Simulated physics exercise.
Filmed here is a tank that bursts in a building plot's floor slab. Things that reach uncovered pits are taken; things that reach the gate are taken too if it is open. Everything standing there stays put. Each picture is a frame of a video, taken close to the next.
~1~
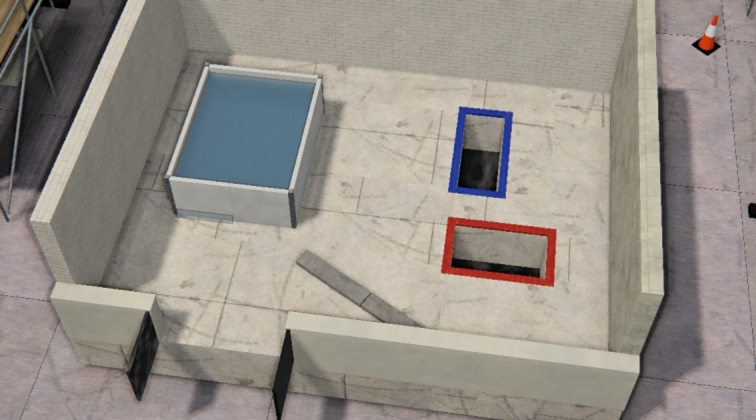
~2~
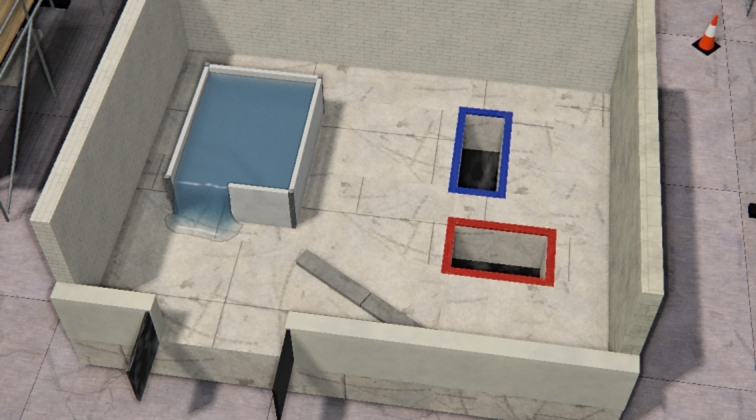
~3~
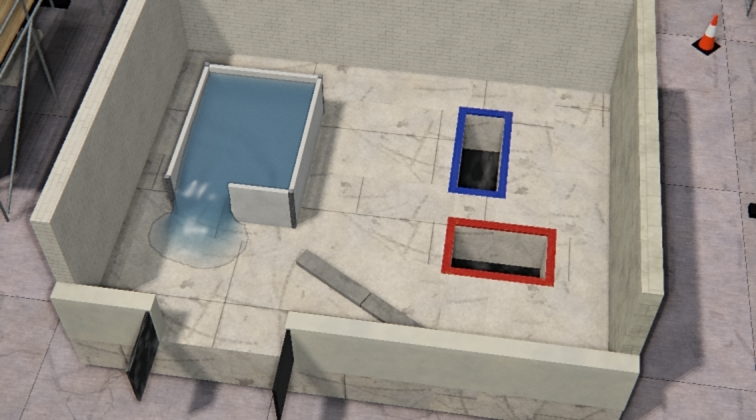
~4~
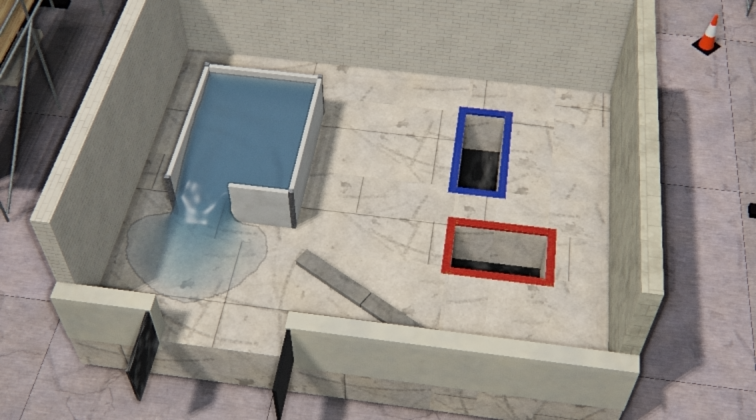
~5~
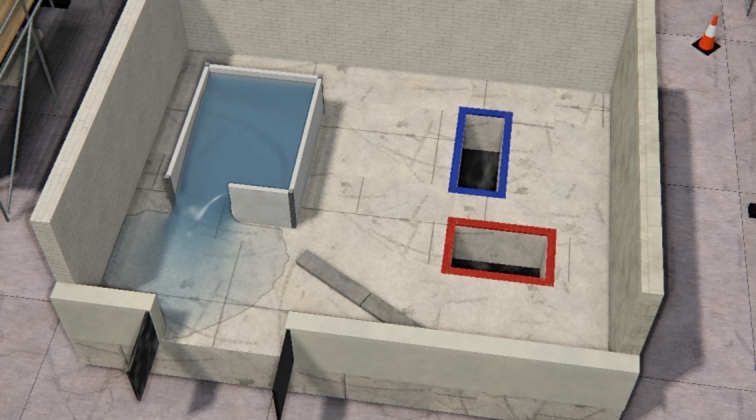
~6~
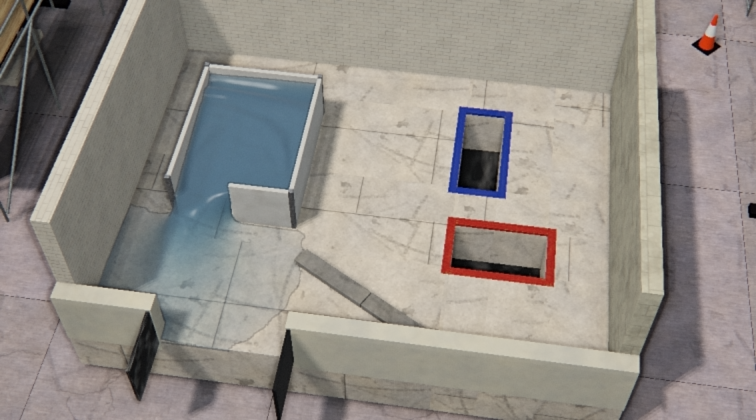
Water in a raised rectangular tank sits still inside a walled plot, then pours out through a gap at the left of its front side. It spreads across the pale floor in a widening puddle, reaching the front opening and the near end of a low grey strip, while the blue- and red-rimmed pits stay dry.
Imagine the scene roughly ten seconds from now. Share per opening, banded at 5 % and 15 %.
One by one: The gate lands in the top band - past fifteen per cent. The blue pit lands in the bottom band - below five per cent. The red pit lands in the bottom band - below five per cent.
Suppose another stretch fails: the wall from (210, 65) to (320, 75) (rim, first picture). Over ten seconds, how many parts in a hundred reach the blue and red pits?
Shares: Blue at 25 percent, red at 10 percent.
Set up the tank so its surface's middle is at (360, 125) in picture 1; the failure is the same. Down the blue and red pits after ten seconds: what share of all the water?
Shares - blue: 2 in a hundred, red: 6 in a hundred.
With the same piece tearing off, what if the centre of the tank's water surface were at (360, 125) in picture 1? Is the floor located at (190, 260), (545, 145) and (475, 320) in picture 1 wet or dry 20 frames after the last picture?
Well, first one got wet, second one stays dry, third one got wet.
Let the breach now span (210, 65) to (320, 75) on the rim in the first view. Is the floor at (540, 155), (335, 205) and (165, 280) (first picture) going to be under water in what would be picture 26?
Note, points one to three: Unreached / unreached / reached and soaked.
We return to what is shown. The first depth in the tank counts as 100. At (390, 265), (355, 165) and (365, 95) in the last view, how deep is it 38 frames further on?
In turn 0, 0 and 2 in a hundred.
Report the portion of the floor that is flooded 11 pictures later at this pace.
Estimate: Some 20 in a hundred.
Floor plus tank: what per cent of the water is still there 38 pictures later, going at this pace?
62 %.
A moment on, water covers 15 % of the floor; the gate 5 %, the blue pit 0 %, the red pit 0 %.
Next, water covers 20 % of the floor; the gate 13 %, the blue pit 0 %, the red pit 0 %.
Then, water covers 25 % of the floor; the gate 24 %, the blue pit 0 %, the red pit 0 %.
Later, water covers 45 % of the floor; the gate 38 %, the blue pit 0 %, the red pit 0 %.
In the end, water covers 60 % of the floor; the gate 49 %, the blue pit 1 %, the red pit 1 %.
